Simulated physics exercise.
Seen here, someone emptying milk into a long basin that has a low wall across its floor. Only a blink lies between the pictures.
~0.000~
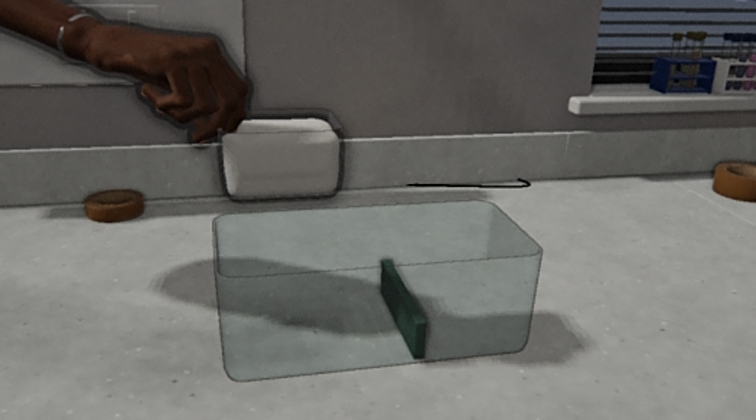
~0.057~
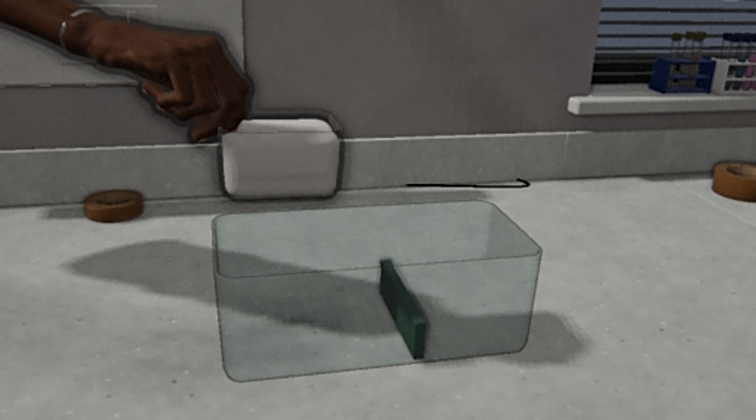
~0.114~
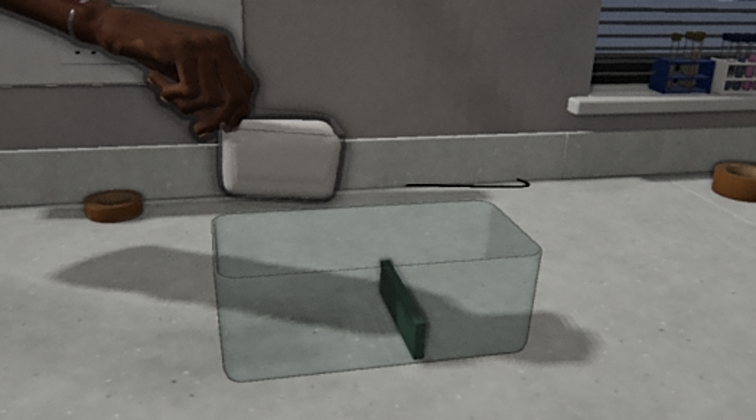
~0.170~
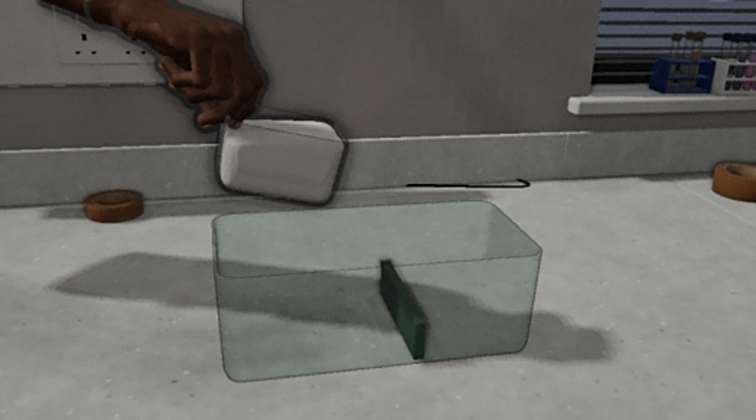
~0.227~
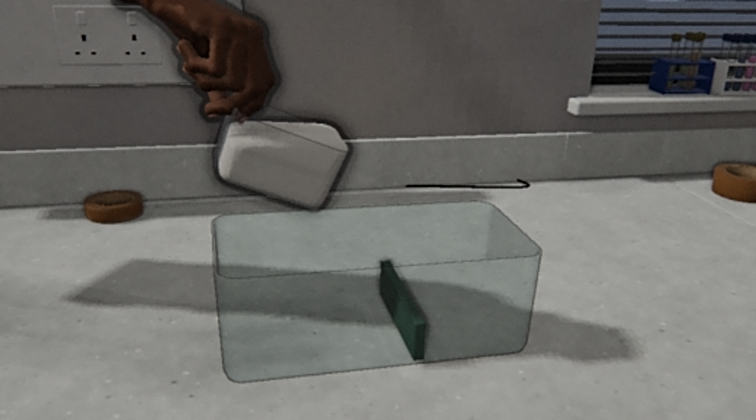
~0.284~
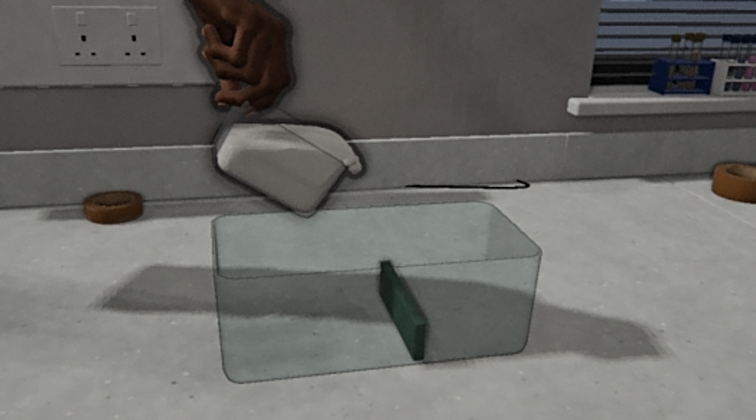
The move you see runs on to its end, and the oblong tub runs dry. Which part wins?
The left part.
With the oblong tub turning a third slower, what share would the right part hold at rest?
Roughly 30 in a hundred.
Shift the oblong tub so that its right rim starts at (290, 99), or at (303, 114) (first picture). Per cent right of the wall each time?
Roughly 5 per cent, and 5 per cent.
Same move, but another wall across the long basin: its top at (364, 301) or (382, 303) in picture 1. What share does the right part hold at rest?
In turn 75 and 60 in a hundred.
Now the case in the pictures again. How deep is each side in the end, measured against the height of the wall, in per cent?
Some 30 per cent left and 10 right.
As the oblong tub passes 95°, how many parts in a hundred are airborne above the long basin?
Roughly 25 in a hundred.
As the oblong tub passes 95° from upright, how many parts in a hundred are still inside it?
About 20 per cent.
After 0.58 s the tilt is 95° and 20 per cent is still to pour, 42 is left of the wall and 13 right of it.
After 0.80 s the tilt is 112° and 2 per cent is still to pour, 79 is left of the wall and 16 right of it.
After 1.03 s the tilt is 112° and 0 per cent is still to pour, 81 is left of the wall and 17 right of it.
After 1.28 s the tilt is 112° and 0 per cent is still to pour, 81 is left of the wall and 18 right of it.
In the end 81 per cent lies left of the wall, 18 right of it and 1 outside.
